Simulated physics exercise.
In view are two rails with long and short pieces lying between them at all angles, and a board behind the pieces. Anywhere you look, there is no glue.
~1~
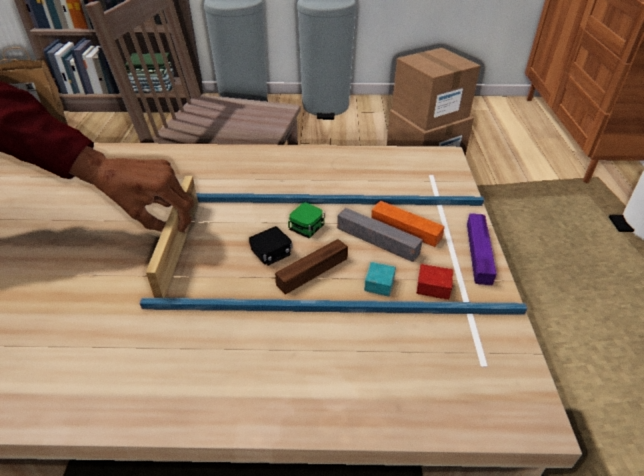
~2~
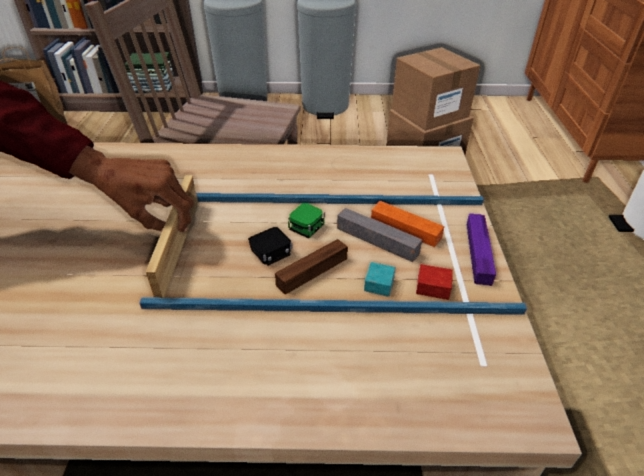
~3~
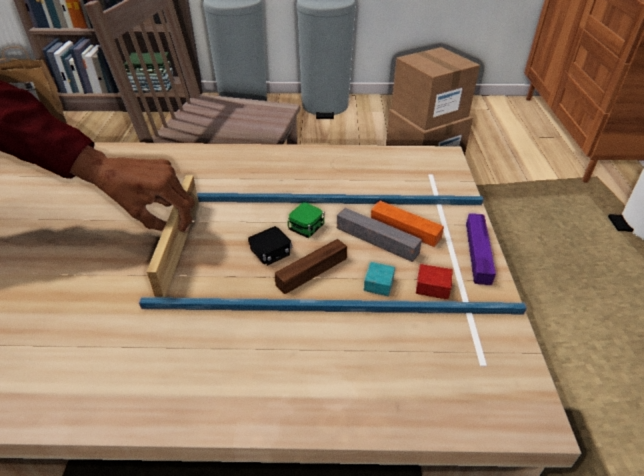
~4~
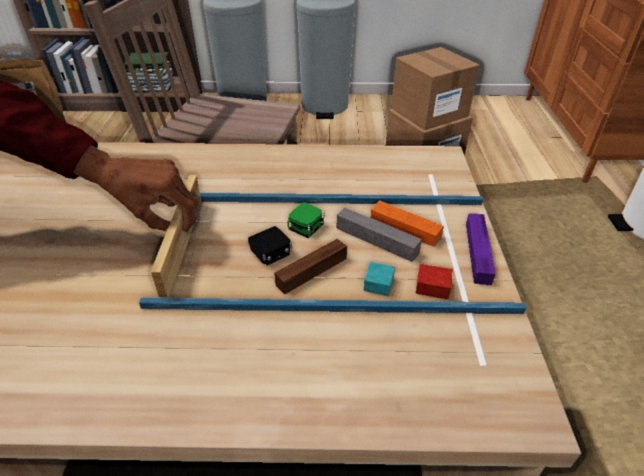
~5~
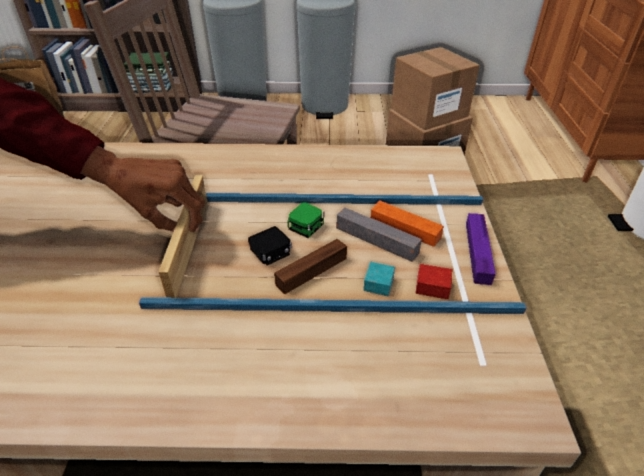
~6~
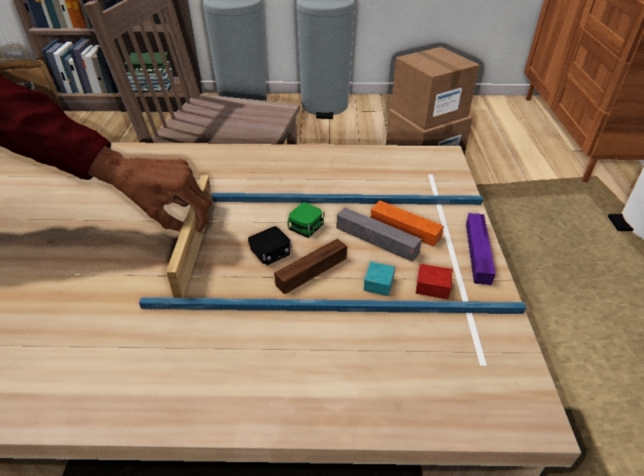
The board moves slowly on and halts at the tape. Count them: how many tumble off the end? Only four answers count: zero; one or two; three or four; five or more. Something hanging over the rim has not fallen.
Lost: Three or four.
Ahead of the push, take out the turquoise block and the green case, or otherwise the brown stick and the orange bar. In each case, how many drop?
Taking the two tries in turn, it comes to 1 and 1.
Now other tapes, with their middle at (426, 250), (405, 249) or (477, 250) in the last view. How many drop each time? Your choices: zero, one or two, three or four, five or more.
Number fallen at each tape, in order - just one or two, either one or two, more than four.
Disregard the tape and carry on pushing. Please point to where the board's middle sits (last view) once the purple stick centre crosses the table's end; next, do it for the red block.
Middle approx. at (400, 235), then approx. at (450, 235).
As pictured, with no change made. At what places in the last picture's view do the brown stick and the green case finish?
Near (489, 263) and (457, 218).
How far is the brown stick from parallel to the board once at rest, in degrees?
It comes to around 40 degrees.
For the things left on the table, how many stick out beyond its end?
It comes to 1.
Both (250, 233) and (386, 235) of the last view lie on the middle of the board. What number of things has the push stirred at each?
I count 1 first and 8 after.
Soon after, none off yet; purple stick at rest near (480, 247); red block at rest near (434, 281); orange bar at rest near (406, 223).
Then, none off yet; purple stick at rest near (480, 247); red block at rest near (434, 281); orange bar moving near (411, 221).
Further on, none off yet; purple stick tipped well over near (517, 258); red block moved well along near (488, 280); orange bar moved about its own width near (465, 219).
At rest, the number that fall off is three or four; fallen, grey bar, orange bar, red block and purple stick.
